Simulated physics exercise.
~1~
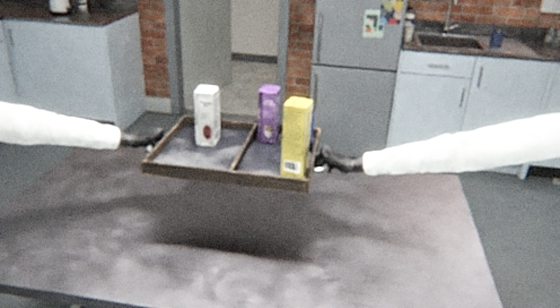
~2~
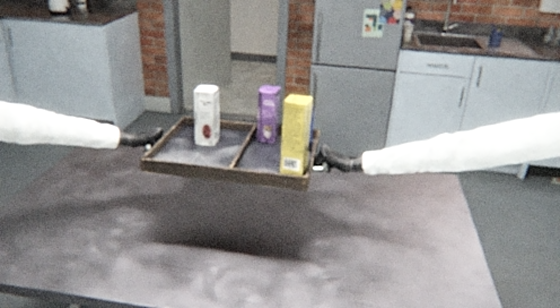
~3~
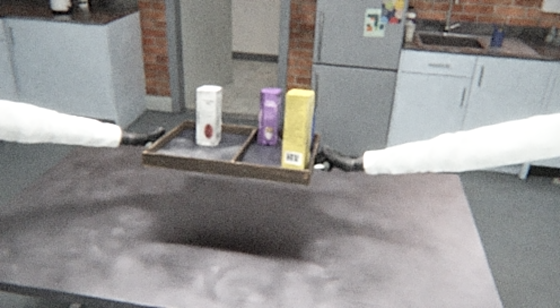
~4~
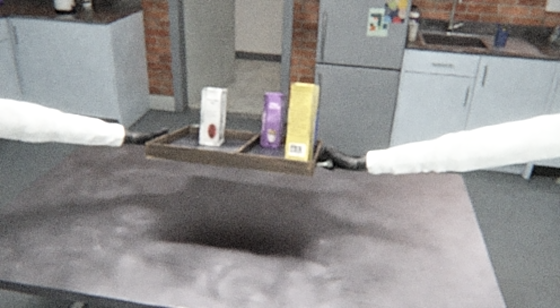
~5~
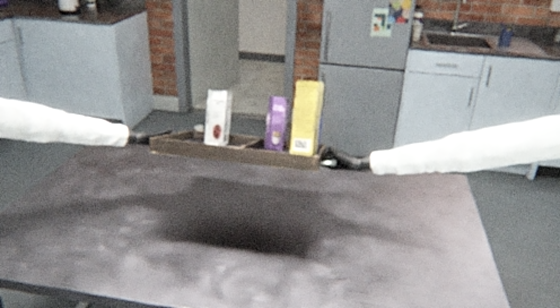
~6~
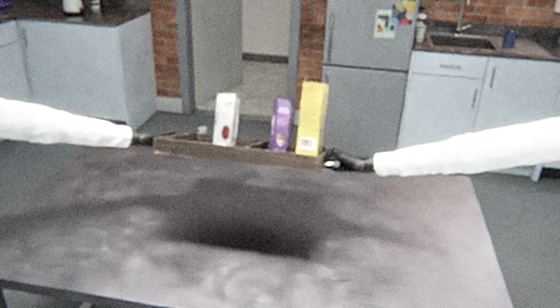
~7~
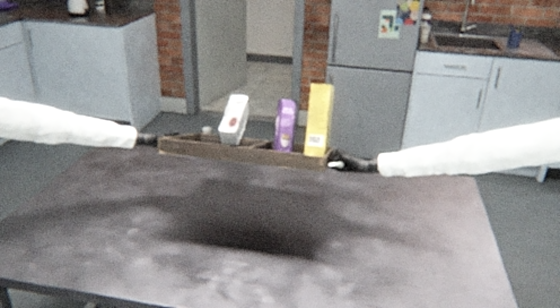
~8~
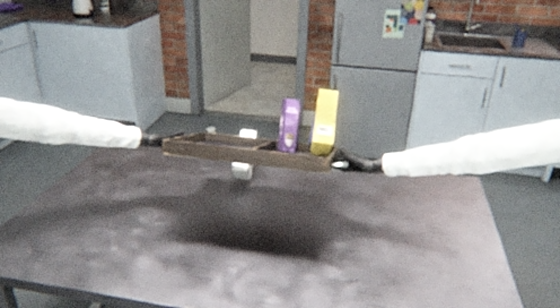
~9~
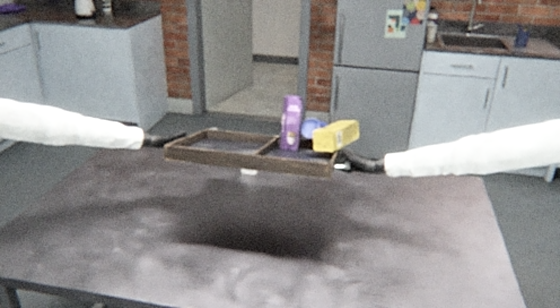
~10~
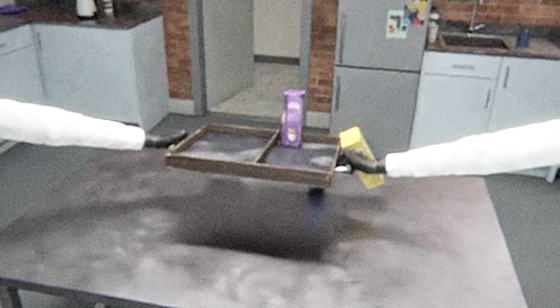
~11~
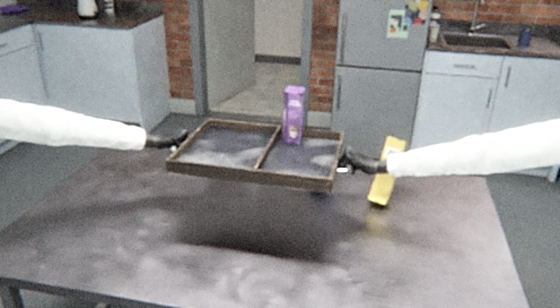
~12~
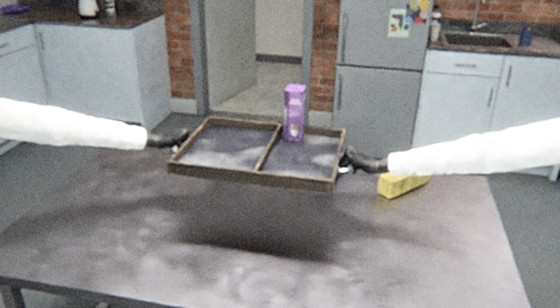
A serving tray with a cross bar is held by two white-sleeved arms with dark hands above a grey table in a kitchen, seen from the front. A white carton stands on its left side, with a purple carton and a tall yellow carton on the right and a small blue jar mostly hidden behind the yellow one. The hands tip the tray's far edge down, and the white carton topples and drops off. The yellow carton and blue jar tip over and leave the tray as it levels. Finally the purple carton stands alone on the tray, while the yellow carton lies at right.
